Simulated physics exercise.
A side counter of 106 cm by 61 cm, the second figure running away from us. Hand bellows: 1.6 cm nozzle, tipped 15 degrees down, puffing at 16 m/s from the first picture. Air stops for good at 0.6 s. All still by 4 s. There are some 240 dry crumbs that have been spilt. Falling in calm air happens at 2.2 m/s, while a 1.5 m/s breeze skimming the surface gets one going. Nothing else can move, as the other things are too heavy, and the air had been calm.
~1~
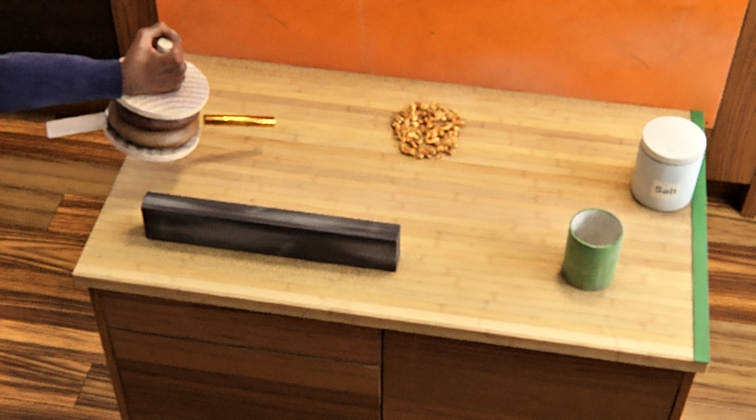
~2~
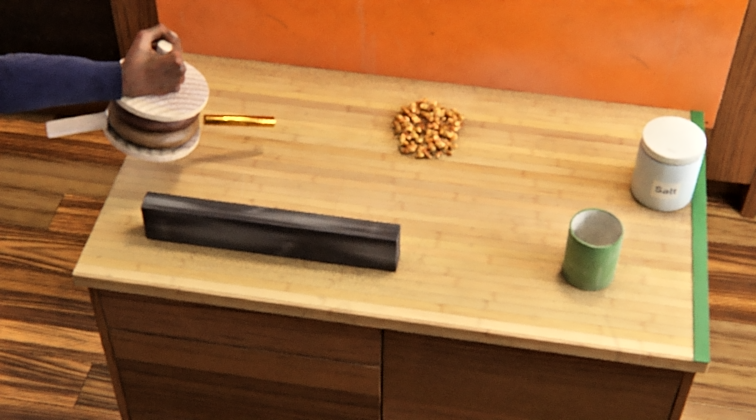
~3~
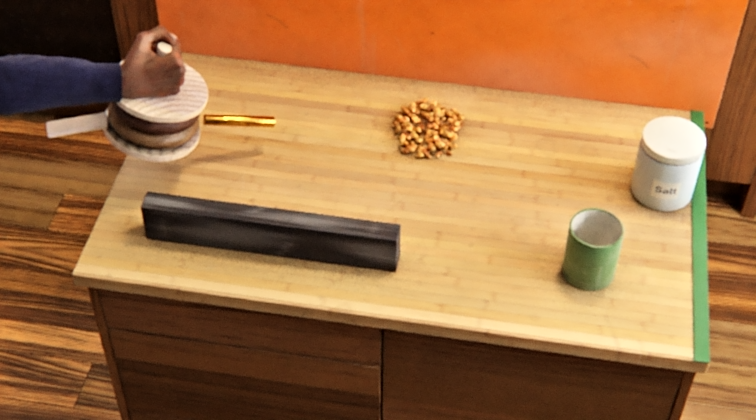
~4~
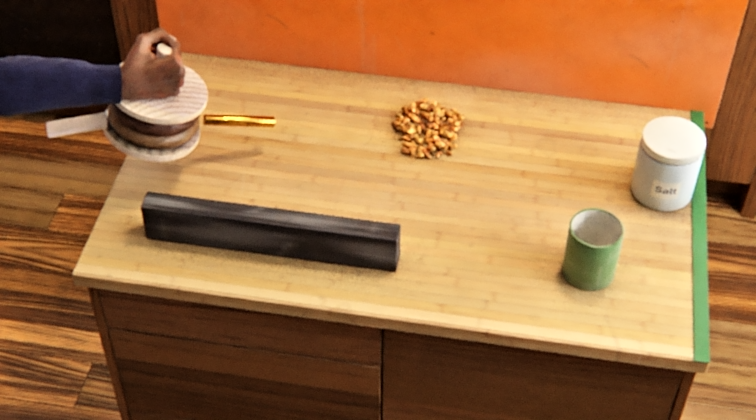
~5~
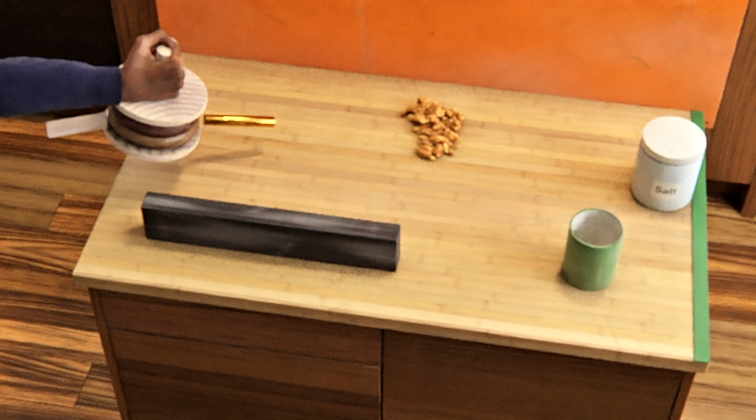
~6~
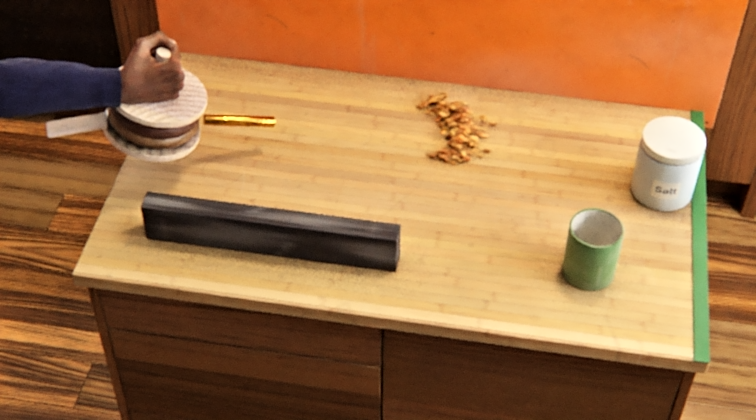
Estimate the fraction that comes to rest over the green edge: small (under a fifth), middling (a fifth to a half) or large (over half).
The fraction over the green edge is large, over half.
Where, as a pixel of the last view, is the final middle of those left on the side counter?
Look near pixel (630, 162) of the last view.
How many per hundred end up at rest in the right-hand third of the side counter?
I'd estimate around 30 per cent.
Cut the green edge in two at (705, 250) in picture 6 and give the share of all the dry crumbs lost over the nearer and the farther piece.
Estimate: Nearer ~ 0 %; farther ~ 70 %.
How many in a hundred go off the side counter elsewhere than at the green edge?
Close to 0 % of them.
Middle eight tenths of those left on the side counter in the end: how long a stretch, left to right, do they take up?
Roughly 20 cm from left to right.
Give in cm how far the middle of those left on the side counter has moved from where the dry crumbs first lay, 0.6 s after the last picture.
I'd guess near 40 cm.
Then, 0.6 s after the last picture, 34 % are still on the top, 66 % are over the green edge; the middle of those left on the top is near (634, 154).
Then, 1.0 s after the last picture, 29 % are still on the top, 71 % are over the green edge; the middle of those left on the top is near (630, 162).
Then, 2.0 s after the last picture, 29 % are still on the top, 71 % are over the green edge; the middle of those left on the top is near (630, 162).
Then, 3.8 s after the last picture, at the end, 71 % are over the green edge; the middle of those left on the top is near (630, 162).
